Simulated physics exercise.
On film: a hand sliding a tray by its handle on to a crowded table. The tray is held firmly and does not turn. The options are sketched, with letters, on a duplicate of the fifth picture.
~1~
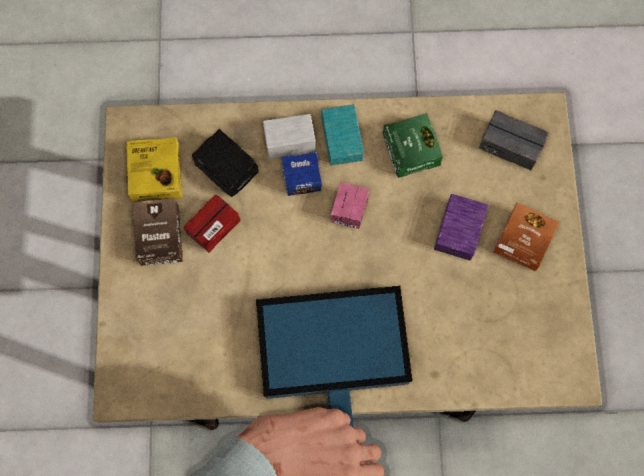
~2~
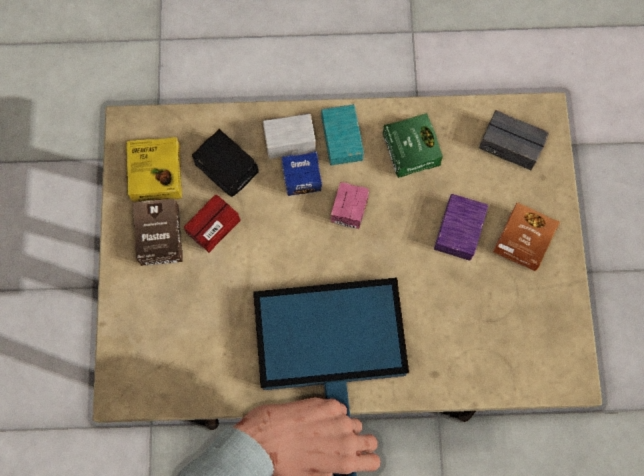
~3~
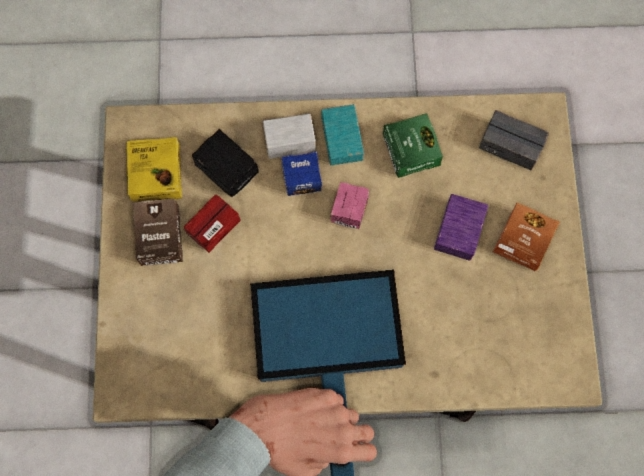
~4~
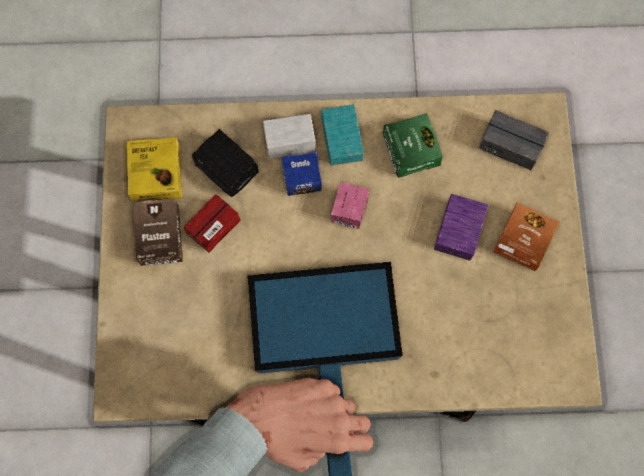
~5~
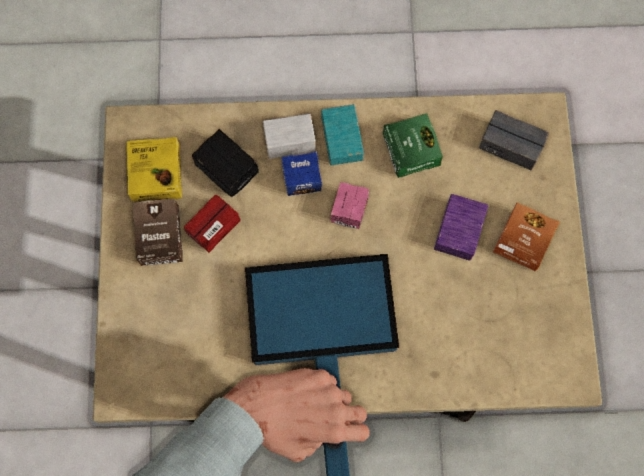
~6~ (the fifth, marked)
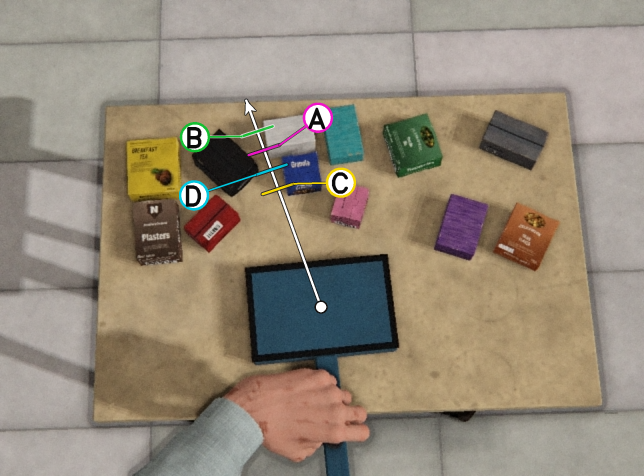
On a tan table crowded with small boxes and packets, set on a tiled floor, a hand at the near edge grips the handle of a blue, dark-rimmed tray. The hand pushes the tray a short way up the table and slightly left, toward the pink packet, while the packets and boxes stay still.
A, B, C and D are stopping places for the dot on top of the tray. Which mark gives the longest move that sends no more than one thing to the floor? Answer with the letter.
Stop at C.
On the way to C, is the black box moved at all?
By then, yes.
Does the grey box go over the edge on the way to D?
No.
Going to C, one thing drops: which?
The turquoise block goes over.
On the copy, A at (264, 150); B at (257, 131); C at (278, 189); D at (271, 169); the arrow from (321, 307) to (246, 100); the white dot at (321, 307).
On C. First, tray (305, 265); pink packet (344, 195); turquoise block (343, 135).
Then, tray (289, 221); turquoise block (340, 115); white block (288, 131).
Finally, tray (279, 193); turquoise block over the edge; white block (279, 105); one fallen.
By contrast, A drops four; B drops five; D drops two.
